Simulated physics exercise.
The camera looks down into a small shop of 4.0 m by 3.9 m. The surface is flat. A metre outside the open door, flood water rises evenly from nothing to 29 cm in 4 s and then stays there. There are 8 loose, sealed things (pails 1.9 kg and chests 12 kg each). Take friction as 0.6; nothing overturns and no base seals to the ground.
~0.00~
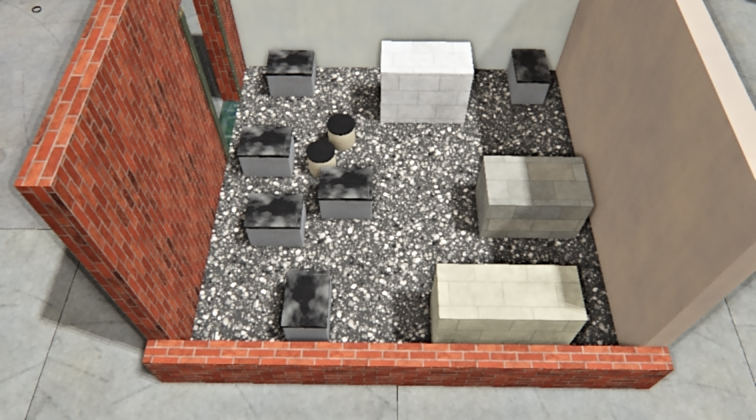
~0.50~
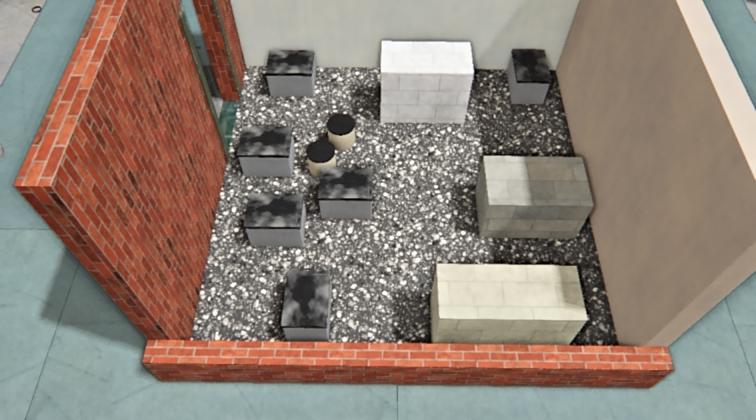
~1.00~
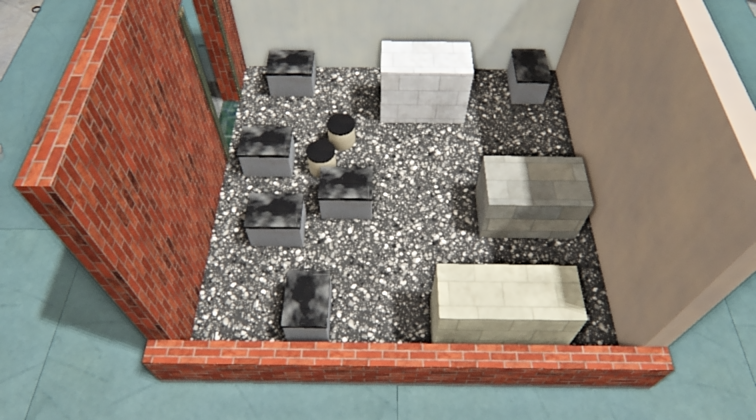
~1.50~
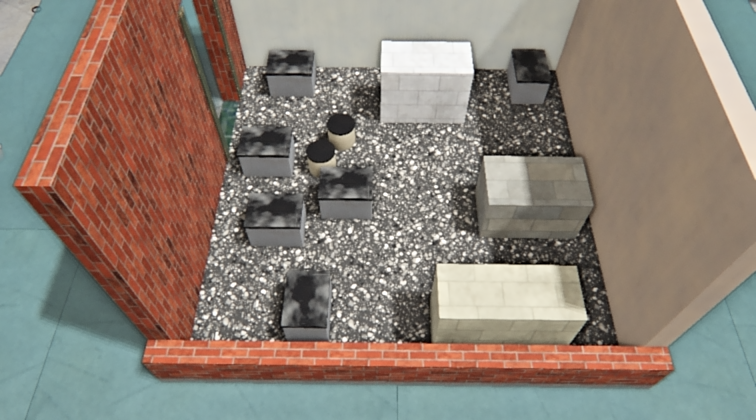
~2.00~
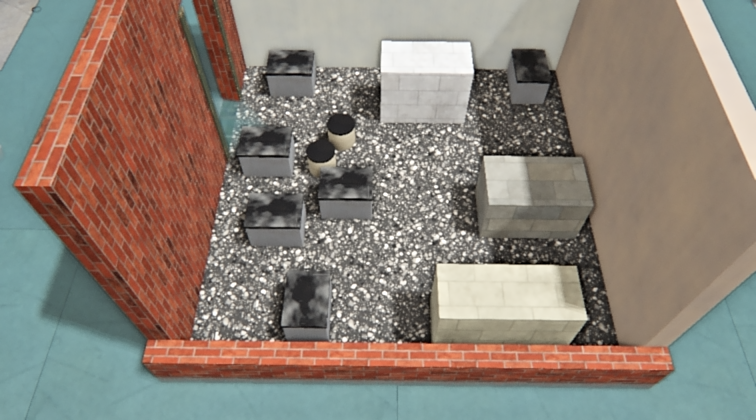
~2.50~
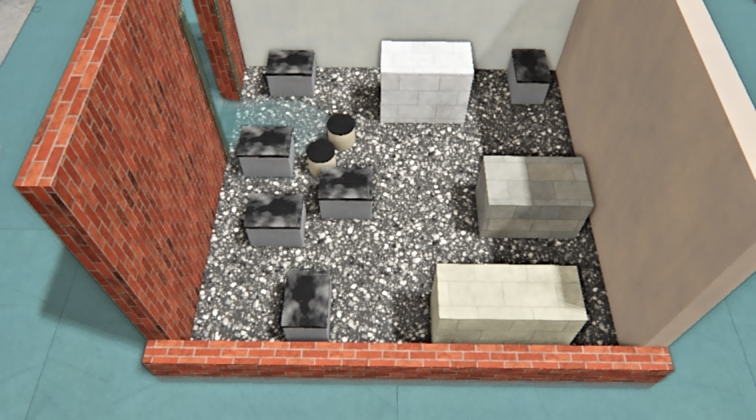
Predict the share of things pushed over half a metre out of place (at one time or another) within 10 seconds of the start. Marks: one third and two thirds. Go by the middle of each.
Share: Between one and two thirds.
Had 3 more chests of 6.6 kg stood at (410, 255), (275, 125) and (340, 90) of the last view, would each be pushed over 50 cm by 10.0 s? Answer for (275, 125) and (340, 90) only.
In turn: Past it, past it.
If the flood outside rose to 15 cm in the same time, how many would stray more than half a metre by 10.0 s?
Then 1.
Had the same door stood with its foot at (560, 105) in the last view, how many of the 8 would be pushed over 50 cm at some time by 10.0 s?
Then 6.
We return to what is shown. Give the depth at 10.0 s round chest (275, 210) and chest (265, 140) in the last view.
Roughly 4 and 4 cm.
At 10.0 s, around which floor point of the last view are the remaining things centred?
At about (362, 206).
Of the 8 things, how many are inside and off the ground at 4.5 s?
At that moment 1.
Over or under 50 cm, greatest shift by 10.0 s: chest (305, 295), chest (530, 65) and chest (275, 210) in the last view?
In turn: Less, more, short of it.
After 3.5 s 1 of 8 are over 50 cm from their spots; 0 afloat.
After 4.5 s 1 of 8 are over 50 cm from their spots; 1 afloat.
After 7.0 s 2 of 8 are over 50 cm from their spots; 4 afloat.
After 10.0 s 4 of 8 are over 50 cm from their spots, and 4 have been at some point; 5 afloat.
